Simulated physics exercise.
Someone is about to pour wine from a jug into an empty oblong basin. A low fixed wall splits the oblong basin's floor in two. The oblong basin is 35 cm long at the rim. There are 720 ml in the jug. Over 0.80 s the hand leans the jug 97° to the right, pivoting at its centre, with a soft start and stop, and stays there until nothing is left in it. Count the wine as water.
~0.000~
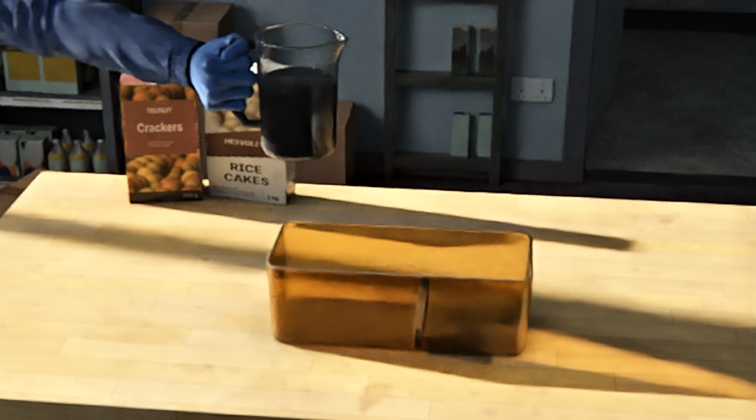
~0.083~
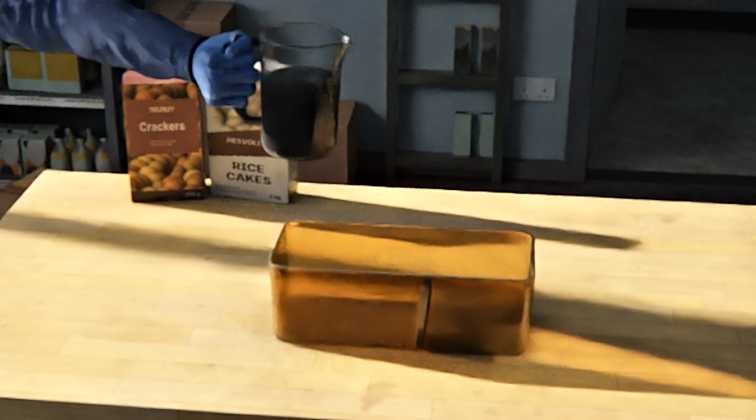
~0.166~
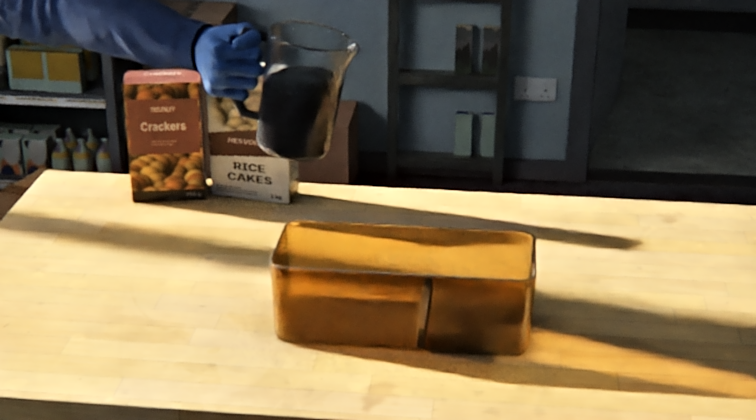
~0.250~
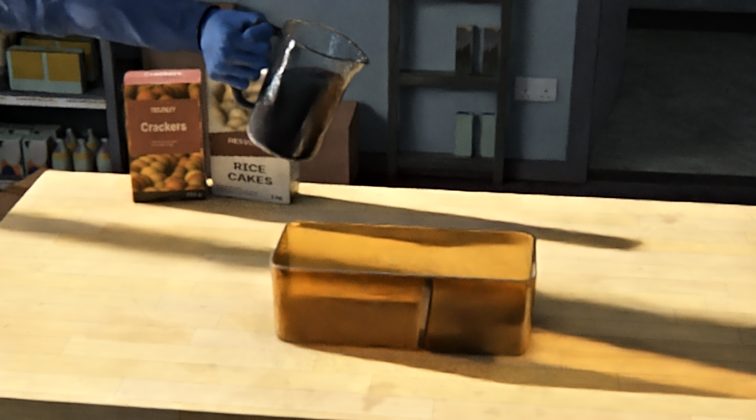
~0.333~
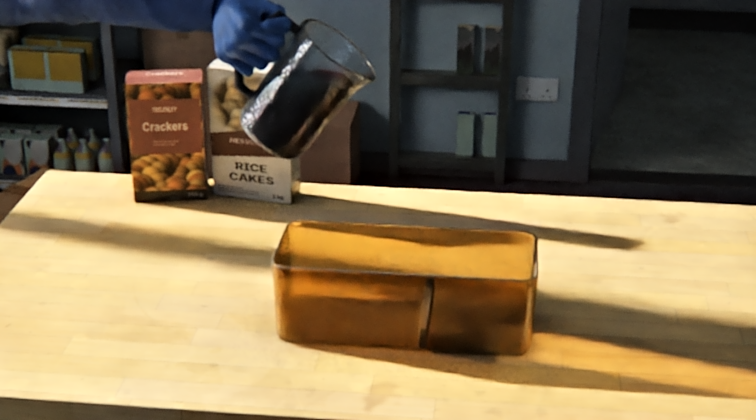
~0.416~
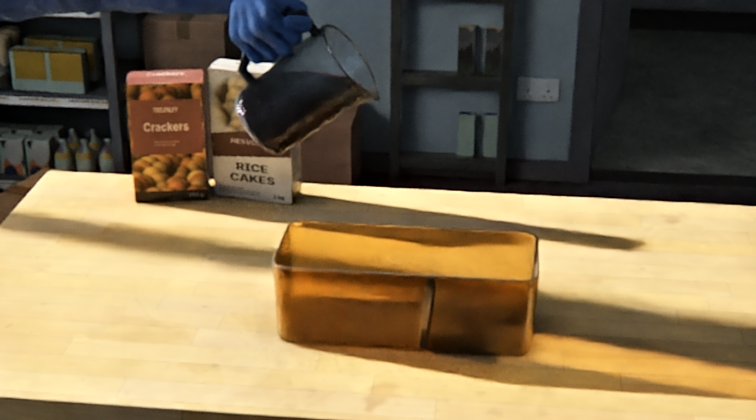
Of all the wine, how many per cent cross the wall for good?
The far part has some 82 per cent.
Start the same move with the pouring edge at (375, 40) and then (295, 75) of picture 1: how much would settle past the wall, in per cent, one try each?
First 85, then 15 per cent.
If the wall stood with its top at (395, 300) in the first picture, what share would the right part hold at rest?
Then about 90 per cent.
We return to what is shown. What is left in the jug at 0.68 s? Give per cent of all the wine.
Near 74 in a hundred.
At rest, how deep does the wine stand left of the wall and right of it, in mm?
Left about 4 mm, right about 32 mm.
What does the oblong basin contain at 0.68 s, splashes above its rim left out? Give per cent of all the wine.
Some 2 per cent.
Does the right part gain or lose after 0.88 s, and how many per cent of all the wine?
The share moves up, by some 48 per cent.
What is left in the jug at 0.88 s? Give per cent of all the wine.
Near 34 in a hundred.
By 0.68 s the tilt is 92° and 75 per cent is still to pour, 2 is left of the wall and 1 right of it.
By 0.88 s the tilt is 97° and 34 per cent is still to pour, 2 is left of the wall and 34 right of it.
By 1.08 s the tilt is 97° and 13 per cent is still to pour, 4 is left of the wall and 66 right of it.
By 1.30 s the tilt is 97° and 4 per cent is still to pour, 8 is left of the wall and 79 right of it.
At rest 14 per cent lies left of the wall, 82 right of it and 4 outside.
